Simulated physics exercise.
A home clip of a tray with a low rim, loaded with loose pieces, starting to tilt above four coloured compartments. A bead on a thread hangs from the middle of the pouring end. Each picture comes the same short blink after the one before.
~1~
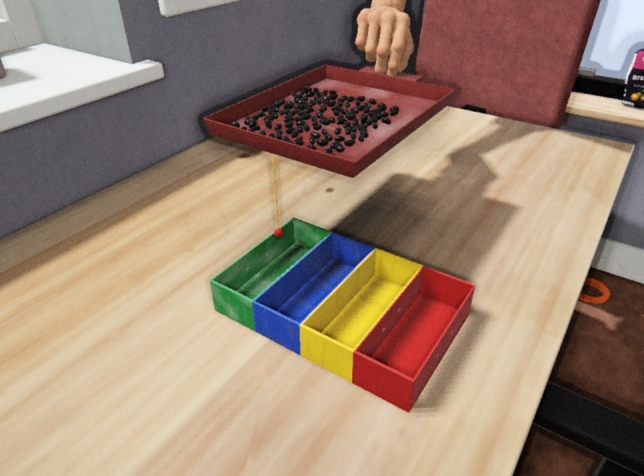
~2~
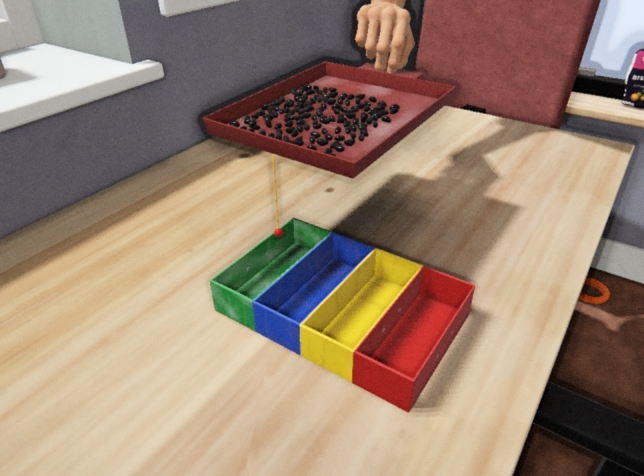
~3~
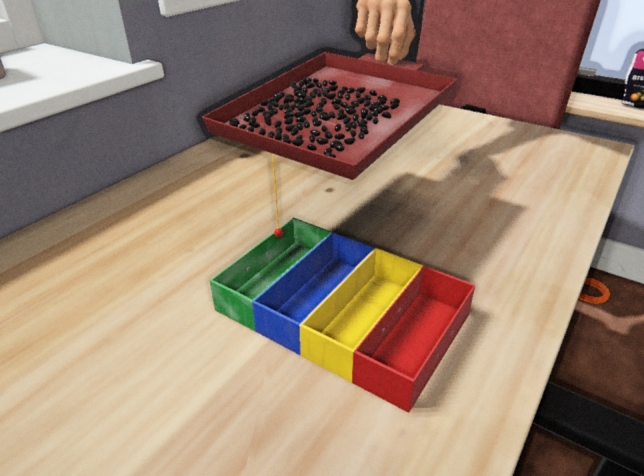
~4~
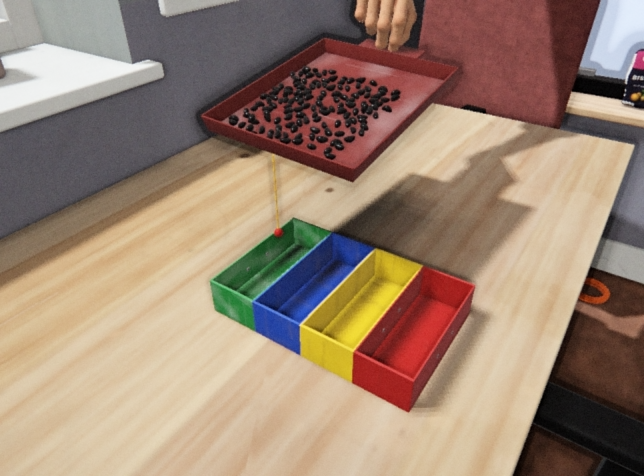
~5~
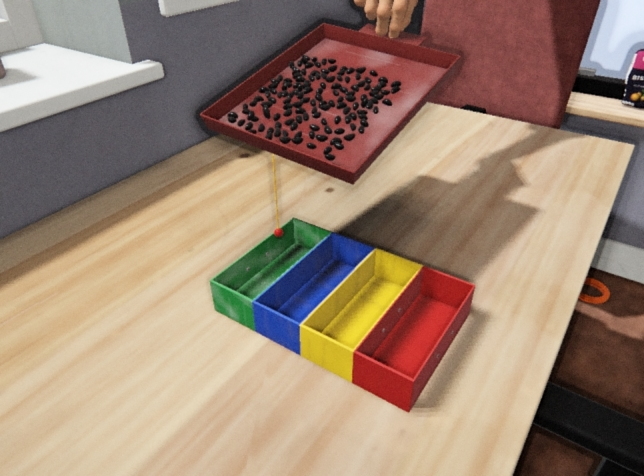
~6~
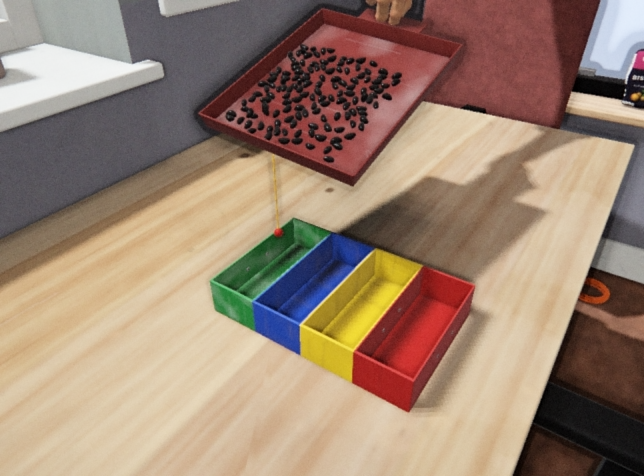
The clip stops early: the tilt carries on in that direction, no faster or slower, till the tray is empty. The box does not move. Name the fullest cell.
Fullest: The blue cell.
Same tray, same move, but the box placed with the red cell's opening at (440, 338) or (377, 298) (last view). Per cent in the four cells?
In turn 80 and 100 in a hundred.
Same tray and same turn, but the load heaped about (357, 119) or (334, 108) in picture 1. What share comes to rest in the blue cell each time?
The first gives 70 %, the second 60 %.
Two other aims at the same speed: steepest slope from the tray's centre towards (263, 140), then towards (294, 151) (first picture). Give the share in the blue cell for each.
About 0 and 30 per cent.
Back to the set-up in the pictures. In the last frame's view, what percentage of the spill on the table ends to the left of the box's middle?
Close to 100 per cent.
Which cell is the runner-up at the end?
It is the green one.
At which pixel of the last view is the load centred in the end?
Near (293, 307).
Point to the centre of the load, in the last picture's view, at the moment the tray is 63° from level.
Roughly at (299, 133).
Soon, tray tipped steeply; nearly all on the tray; a stray few falling or outside the box.
A while on, tray tipped past a quarter turn; most on the tray; a small part in the blue cell; a small part in the yellow cell; a stray few in the green cell; a small part falling or outside the box.
Towards the end, tray tipped past a quarter turn; about half in the blue cell; about a third in the green cell; a small part in the yellow cell; a small part falling or outside the box.
Finally, tray tipped past a quarter turn; about half in the blue cell; about a third in the green cell; a small part in the yellow cell; none in the red cell; a small part outside the box.
